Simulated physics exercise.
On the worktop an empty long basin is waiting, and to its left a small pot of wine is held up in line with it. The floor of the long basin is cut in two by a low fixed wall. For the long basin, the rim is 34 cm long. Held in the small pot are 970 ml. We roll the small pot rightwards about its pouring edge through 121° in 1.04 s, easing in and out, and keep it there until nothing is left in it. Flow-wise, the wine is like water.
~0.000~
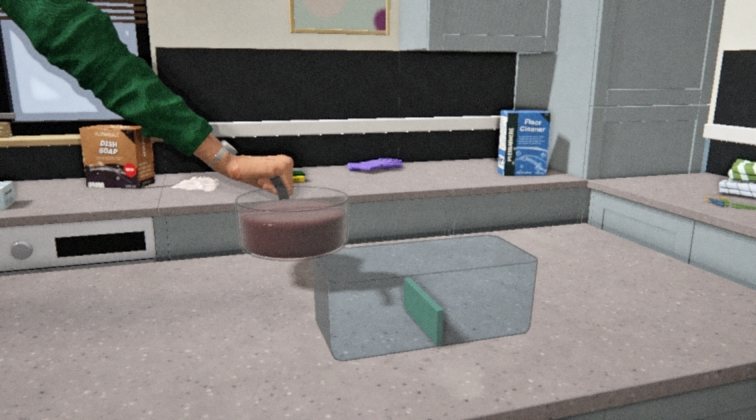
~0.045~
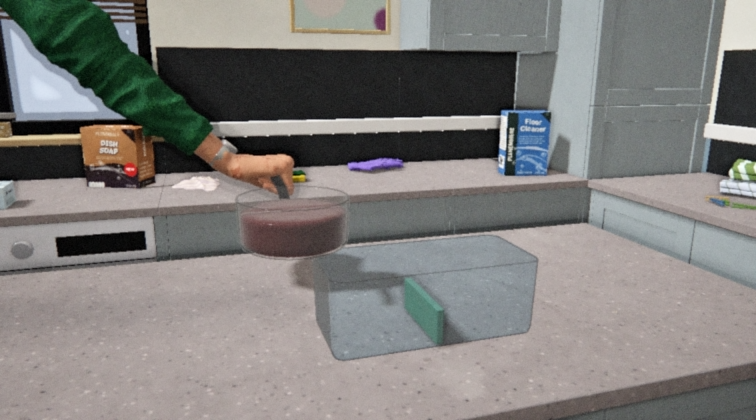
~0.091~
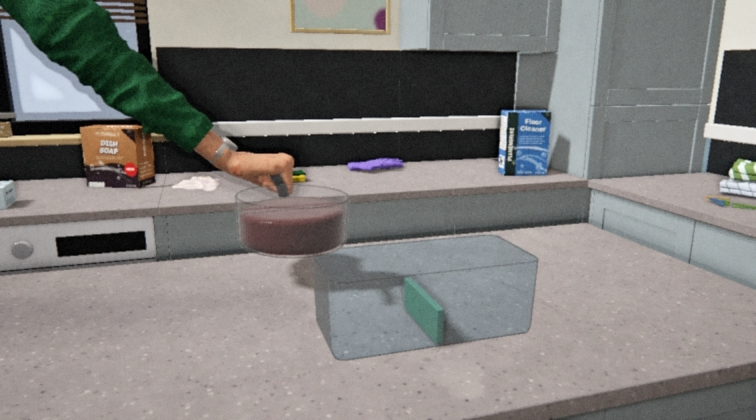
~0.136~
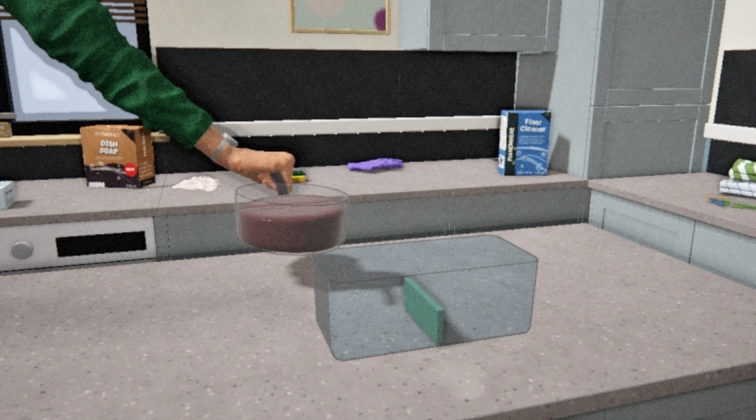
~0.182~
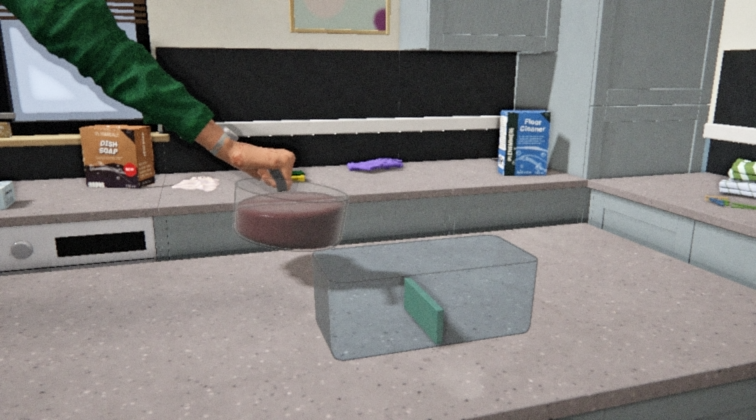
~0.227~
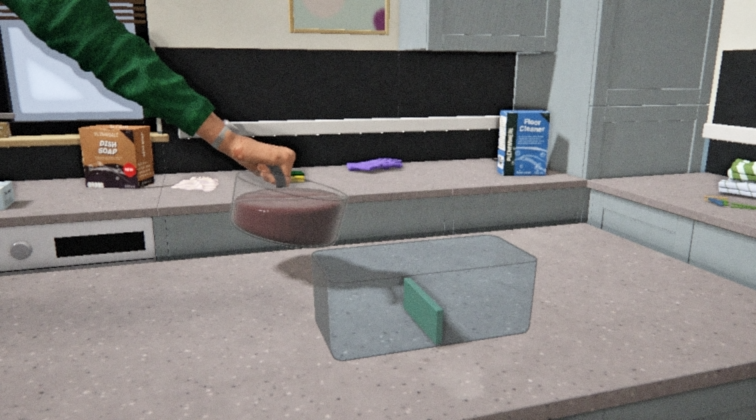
We see a hand in a green sleeve holding a clear round pot of dark red liquid above a worktop, left of an empty see-through basin with a green wall inside, and gradually tilting the pot slightly to the right.
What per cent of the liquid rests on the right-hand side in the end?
37 percent.
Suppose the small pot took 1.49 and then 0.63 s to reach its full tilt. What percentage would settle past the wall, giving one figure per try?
25 per cent first, 45 per cent second.
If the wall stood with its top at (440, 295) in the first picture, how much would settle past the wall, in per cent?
Then about 10 per cent.
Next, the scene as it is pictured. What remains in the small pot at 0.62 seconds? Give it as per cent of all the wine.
About 48 per cent.
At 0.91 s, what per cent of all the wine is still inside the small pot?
Roughly 3 per cent.
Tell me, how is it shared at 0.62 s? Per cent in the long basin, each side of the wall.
Near 10 on the left, 0 on the right.
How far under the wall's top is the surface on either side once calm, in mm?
Roughly 32 mm on the left side and roughly 42 mm on the right.
Then, 0.62 s in, the tilt is 79° and 48 per cent is still to pour, 10 is left of the wall and 0 right of it.
Then, 0.91 s in, the tilt is 116° and 3 per cent is still to pour, 46 is left of the wall and 41 right of it.
Then, 1.21 s in, the tilt is 121° and 0 per cent is still to pour, 61 is left of the wall and 37 right of it.
Then, 1.54 s in, the tilt is 121° and 0 per cent is still to pour, 61 is left of the wall and 37 right of it.
Finally, 61 per cent lies left of the wall, 37 right of it and 2 outside.
